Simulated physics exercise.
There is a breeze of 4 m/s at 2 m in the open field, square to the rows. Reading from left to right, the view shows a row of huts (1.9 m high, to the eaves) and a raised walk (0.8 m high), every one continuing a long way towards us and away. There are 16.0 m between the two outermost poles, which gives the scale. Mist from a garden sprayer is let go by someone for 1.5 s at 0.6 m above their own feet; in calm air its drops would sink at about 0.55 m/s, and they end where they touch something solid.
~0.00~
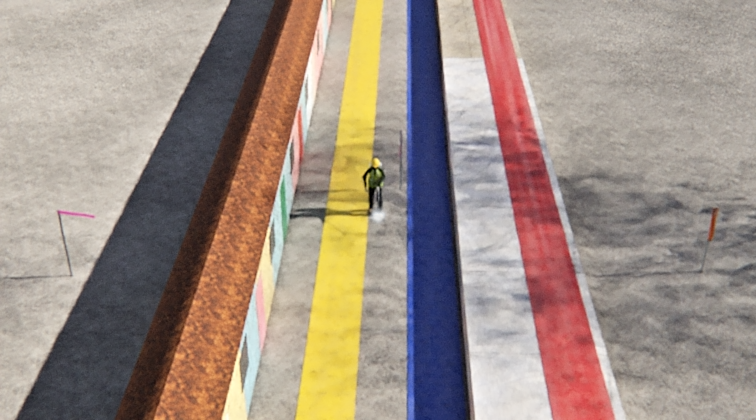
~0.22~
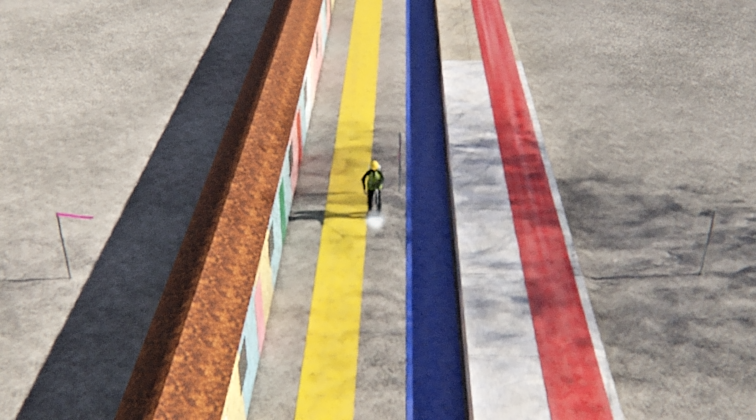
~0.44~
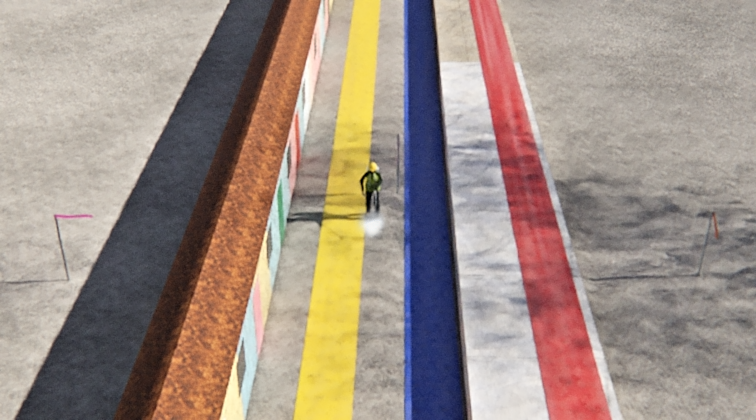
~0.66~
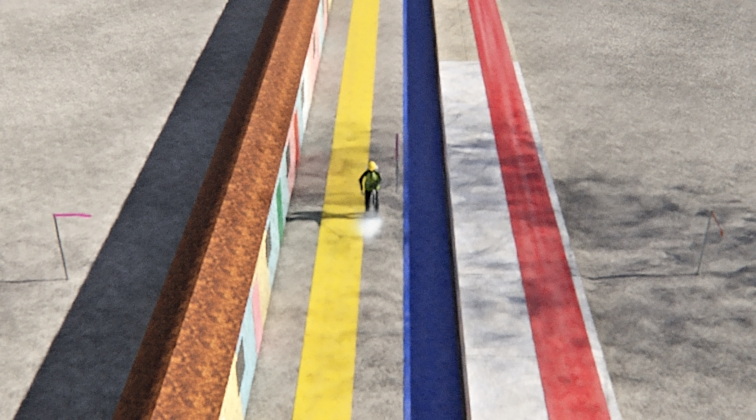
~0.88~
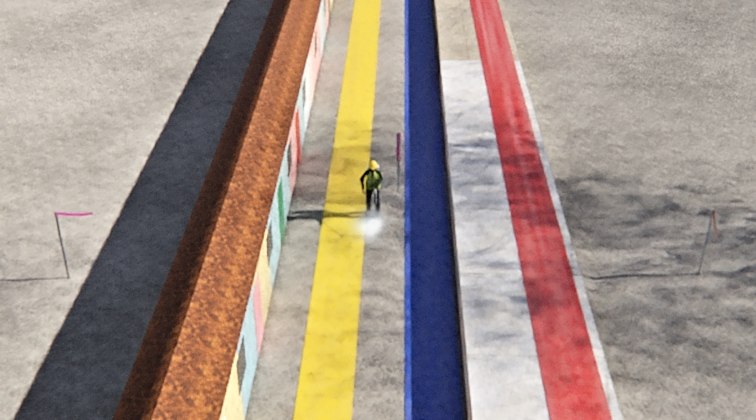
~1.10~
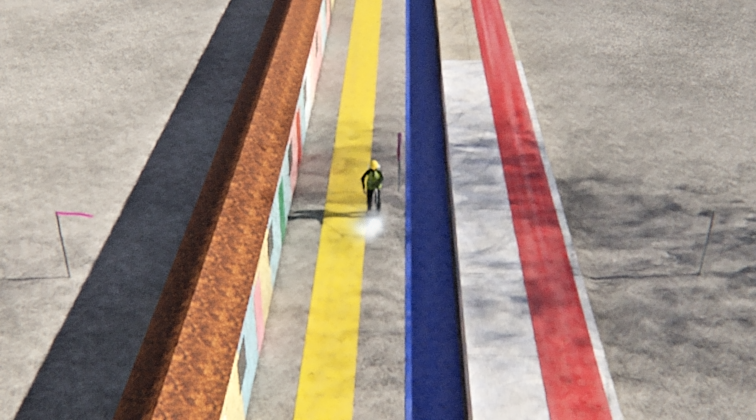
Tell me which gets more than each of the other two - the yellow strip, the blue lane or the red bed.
I would say the yellow one gets the most.
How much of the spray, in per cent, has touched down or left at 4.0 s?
Estimate: Some 95 % no longer in the air.
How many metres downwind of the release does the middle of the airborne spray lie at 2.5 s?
The distance is close to 0.5 m.
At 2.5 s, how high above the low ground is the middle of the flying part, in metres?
I'd guess around 0.2 metres up.
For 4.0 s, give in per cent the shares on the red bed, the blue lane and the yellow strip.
I'd put it near 0 % on red, 0 % on blue and 50 % on yellow.
After 2.5 s, 77 % is no longer flying here, and 0 % lies on the blue lane, 36 % on the yellow strip and 0 % on the red bed; the middle of what still flies is 0.2 m above the low ground, near (357, 227).
After 4.0 s, 94 % is no longer flying here, and 0 % lies on the blue lane, 50 % on the yellow strip and 0 % on the red bed.
After 8.0 s, 99 % is no longer flying here, and 0 % lies on the blue lane, 53 % on the yellow strip and 0 % on the red bed.
After 20.0 s, 100 % is no longer flying here, and 0 % lies on the blue lane, 53 % on the yellow strip and 0 % on the red bed.
After 45.0 s, 100 % is no longer flying here, and 0 % lies on the blue lane, 53 % on the yellow strip and 0 % on the red bed.
